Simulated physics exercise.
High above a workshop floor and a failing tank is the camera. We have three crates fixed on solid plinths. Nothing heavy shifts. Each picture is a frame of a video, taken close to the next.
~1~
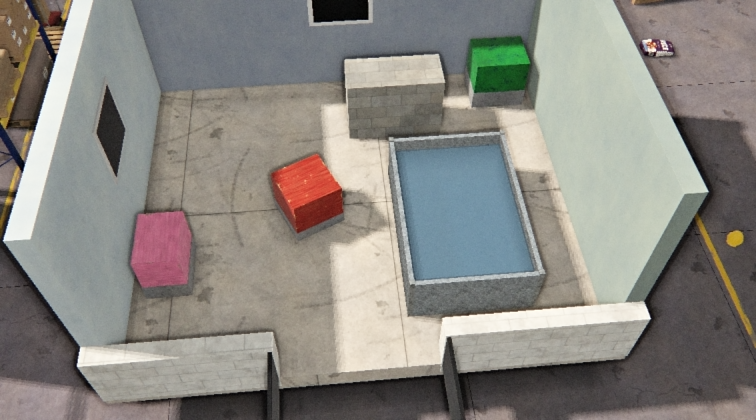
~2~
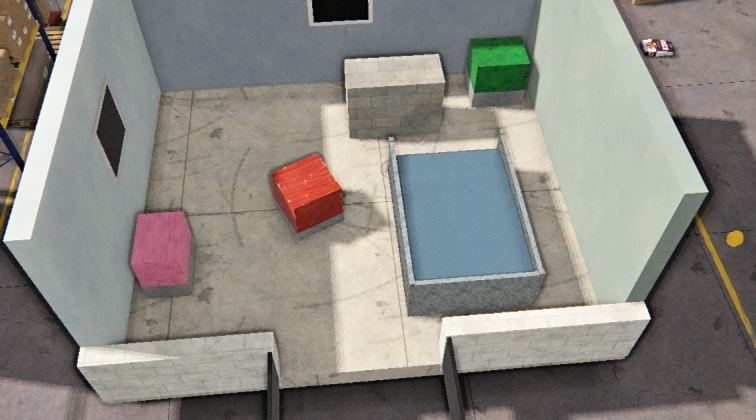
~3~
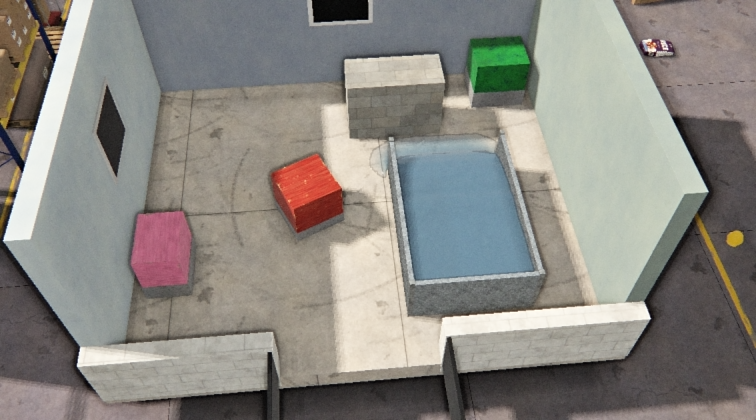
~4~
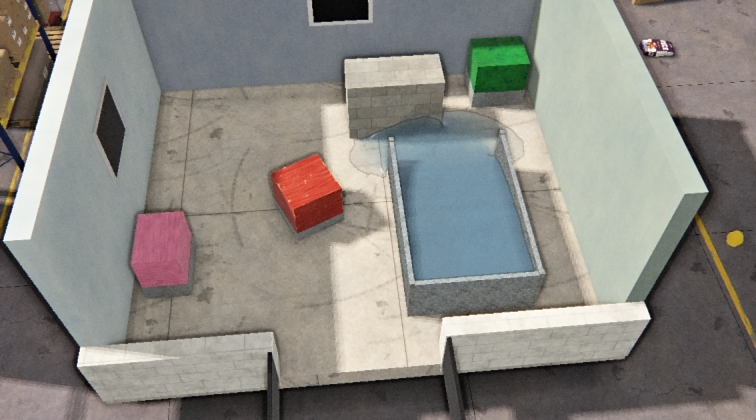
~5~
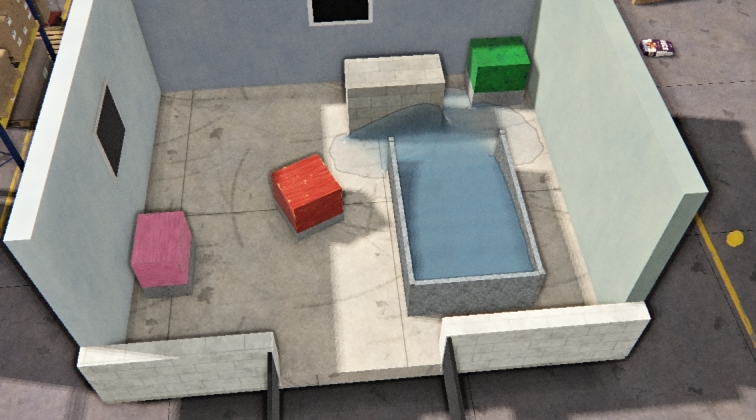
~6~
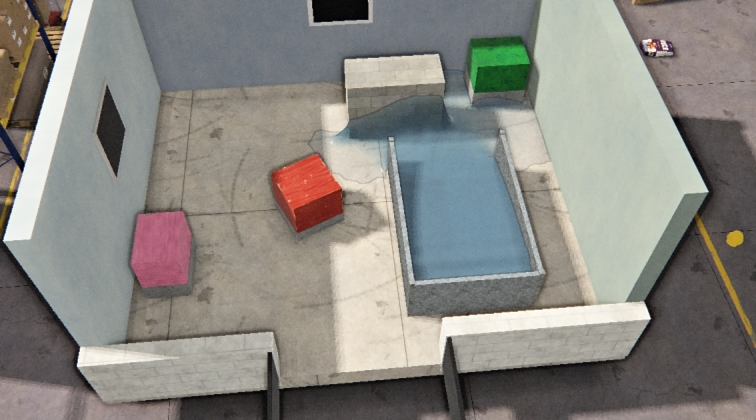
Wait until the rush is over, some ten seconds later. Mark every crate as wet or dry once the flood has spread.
Pink crate: Dry, red crate: Dry, green crate: Wet.
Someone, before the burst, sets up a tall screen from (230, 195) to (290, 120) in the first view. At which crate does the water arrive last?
The crate marked pink.
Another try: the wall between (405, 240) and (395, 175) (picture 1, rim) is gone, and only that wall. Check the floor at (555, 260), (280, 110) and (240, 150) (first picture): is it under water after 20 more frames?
First spot unwetted, second drenched, third drenched.
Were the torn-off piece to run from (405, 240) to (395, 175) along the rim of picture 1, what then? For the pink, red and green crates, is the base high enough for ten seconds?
Result - pink crate gets flooded; red crate gets flooded; green crate is not reached.
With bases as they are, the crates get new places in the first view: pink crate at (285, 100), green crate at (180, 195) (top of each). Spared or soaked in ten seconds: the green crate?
Green crate stays dry.
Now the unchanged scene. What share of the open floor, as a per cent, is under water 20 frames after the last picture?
Roughly 75 percent, I'd say.
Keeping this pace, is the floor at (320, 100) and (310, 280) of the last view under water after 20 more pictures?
Swamped, then clear.
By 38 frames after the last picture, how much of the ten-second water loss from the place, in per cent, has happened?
Note - share reached: 15 %.
A moment on, water covers 30 % of the floor; the pink crate not reached, the red crate water round its plinth, the green crate water round its plinth.
Next, water covers 60 % of the floor; the pink crate water round its plinth, the red crate water round its plinth, the green crate water round its plinth.
Then, water covers 75 % of the floor; the pink crate water round its plinth, the red crate water round its plinth, the green crate water round its plinth.
Later, water covers 100 % of the floor; the pink crate water round its plinth, the red crate water round its plinth, the green crate water round its plinth.
In the end, water covers 100 % of the floor; the pink crate stayed above the water, the red crate stayed above the water, the green crate was topped.
